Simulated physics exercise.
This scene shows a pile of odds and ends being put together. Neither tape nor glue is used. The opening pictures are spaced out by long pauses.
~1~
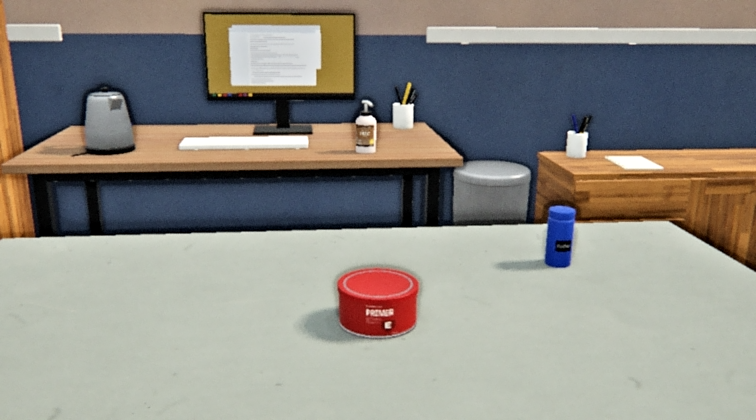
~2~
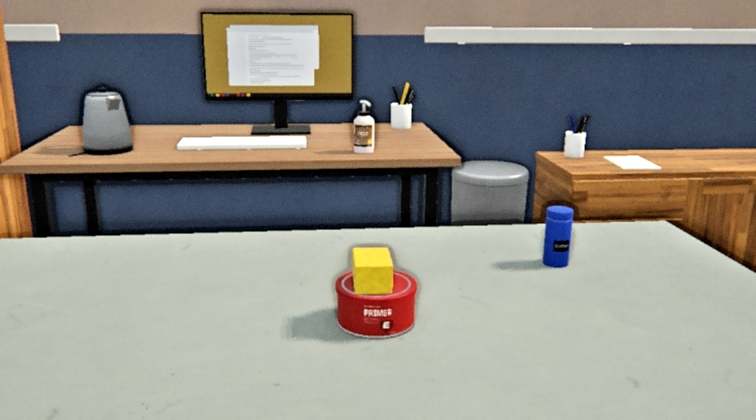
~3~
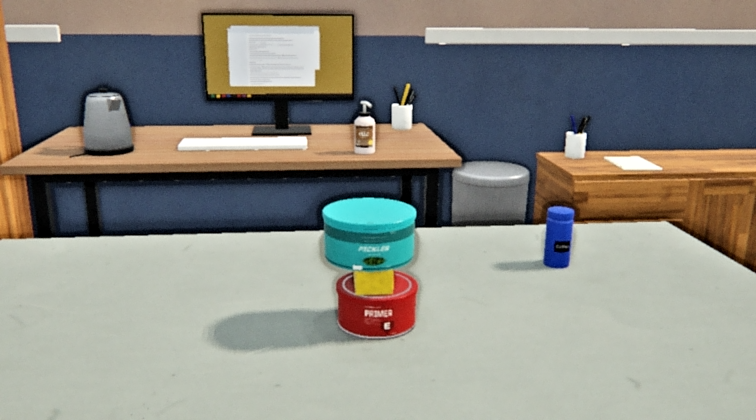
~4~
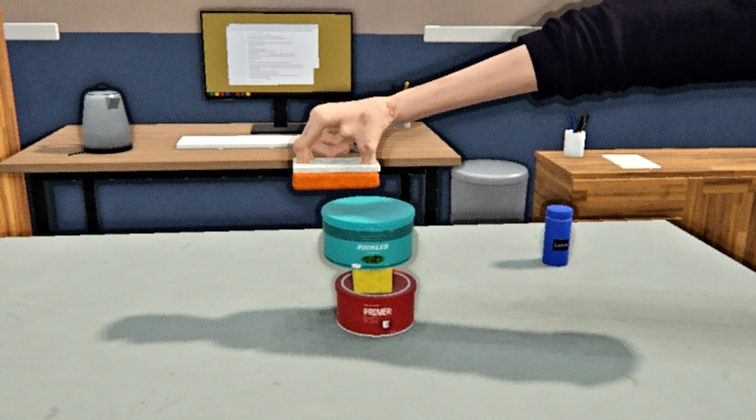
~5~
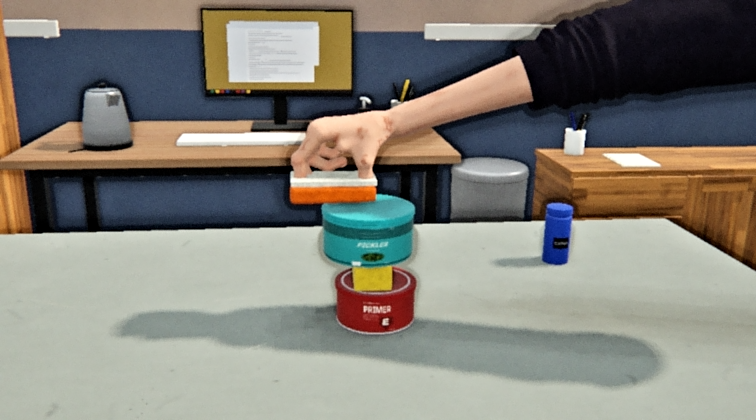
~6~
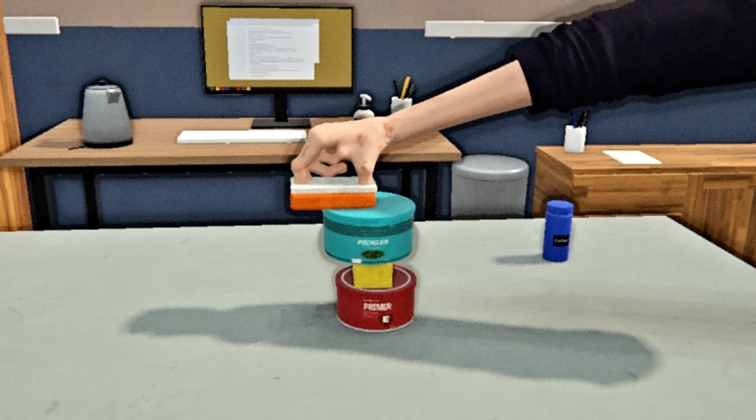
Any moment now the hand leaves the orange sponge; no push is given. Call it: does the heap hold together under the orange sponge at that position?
It holds together.
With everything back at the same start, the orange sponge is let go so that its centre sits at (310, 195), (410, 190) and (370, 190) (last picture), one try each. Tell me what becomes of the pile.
Collapses; stays standing; stays standing.
Then, 0.40 s after the last picture, nothing has stirred.
Then, 1.20 s after the last picture, orange sponge resting near (333, 194).
At rest, all 5 in place. Seen from the same camera at the end, orange sponge near (333, 194). The pile stays up.
